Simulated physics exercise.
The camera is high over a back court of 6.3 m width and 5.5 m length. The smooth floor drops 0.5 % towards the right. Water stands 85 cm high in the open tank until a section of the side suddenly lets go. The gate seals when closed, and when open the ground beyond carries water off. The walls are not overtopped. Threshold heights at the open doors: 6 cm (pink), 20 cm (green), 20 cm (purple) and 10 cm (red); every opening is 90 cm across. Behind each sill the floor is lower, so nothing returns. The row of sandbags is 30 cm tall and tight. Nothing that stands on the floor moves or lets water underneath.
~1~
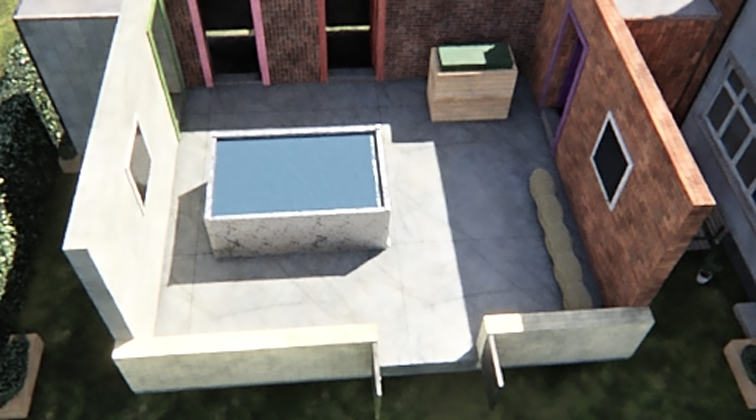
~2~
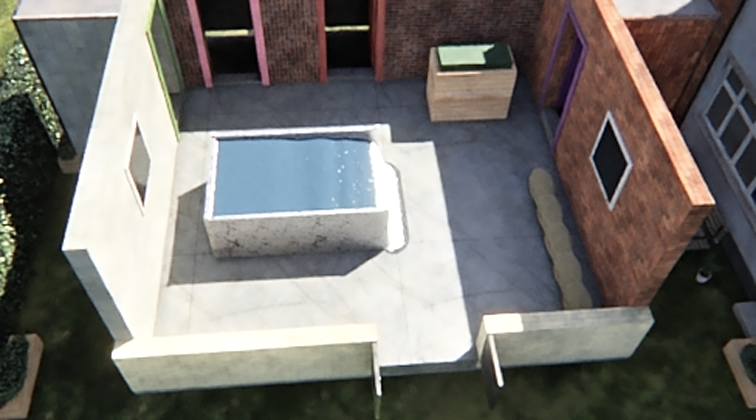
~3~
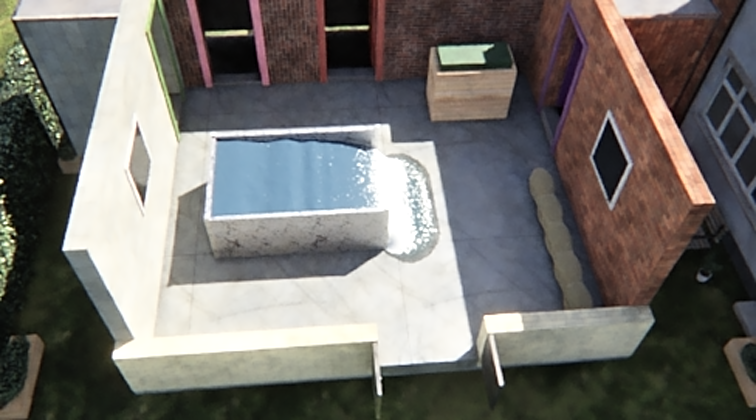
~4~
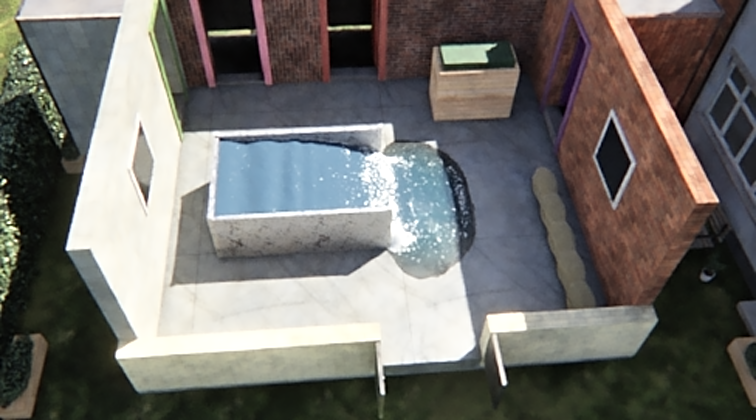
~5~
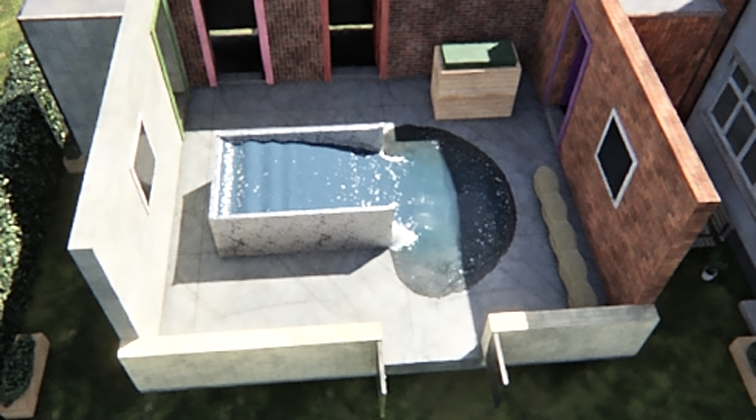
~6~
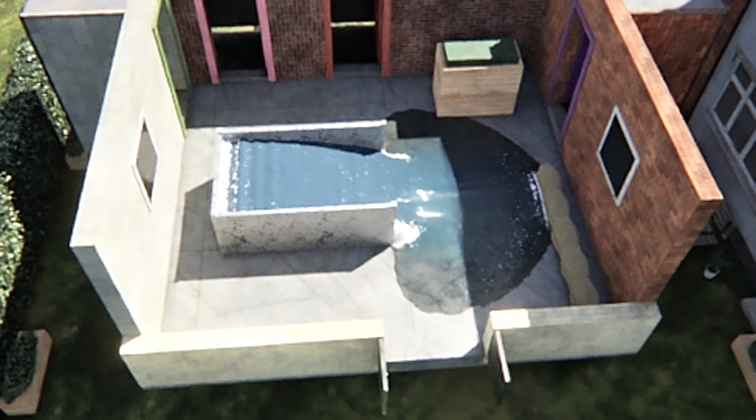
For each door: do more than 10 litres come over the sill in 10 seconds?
Within that time: At the pink door it passes the limit; at the green door it stays under the limit; at the purple door it exceeds the limit; at the red door it does not reach the limit.
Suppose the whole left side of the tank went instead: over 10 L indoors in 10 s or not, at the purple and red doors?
Then: Purple not over, red below.
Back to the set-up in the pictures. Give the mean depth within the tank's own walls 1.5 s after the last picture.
Roughly 28 cm on average.
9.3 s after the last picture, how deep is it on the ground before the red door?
About 6.5 cm.
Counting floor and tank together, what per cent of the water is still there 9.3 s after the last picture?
About 82 per cent.
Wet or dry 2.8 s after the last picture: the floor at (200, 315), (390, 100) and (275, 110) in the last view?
In that order: Not reached, under water, not reached.
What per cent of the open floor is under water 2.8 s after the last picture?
Near 60 per cent is wet.
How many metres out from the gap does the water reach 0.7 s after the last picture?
About 4.0 m.
Then, 0.7 s after the last picture water covers 40 % of the floor and is deepest (48 cm) near (530, 202); pink door not reached, green door not reached, purple door 32 cm at the sill, 2 L in, red door not reached.
Then, 1.5 s after the last picture water covers 45 % of the floor and is deepest (44 cm) near (618, 330); pink door not reached, green door not reached, purple door 42 cm at the sill, 68 L in, red door not reached.
Then, 2.8 s after the last picture water covers 60 % of the floor and is deepest (38 cm) near (593, 255); pink door not reached, green door not reached, purple door 28 cm at the sill, 175 L in, red door 9 cm at the sill, 0 L in.
Then, 5.3 s after the last picture water covers 95 % of the floor and is deepest (20 cm) near (496, 115); pink door 4 cm at the sill, 0 L in, green door 13 cm at the sill, 0 L in, purple door 17 cm at the sill, 198 L in, red door 5 cm at the sill, 0 L in.
Then, 9.3 s after the last picture water covers 95 % of the floor and is deepest (14 cm) near (158, 360); pink door 13 cm at the sill, 60 L in, green door 11 cm at the sill, 0 L in, purple door 8 cm at the sill, 198 L in, red door 7 cm at the sill, 0 L in.
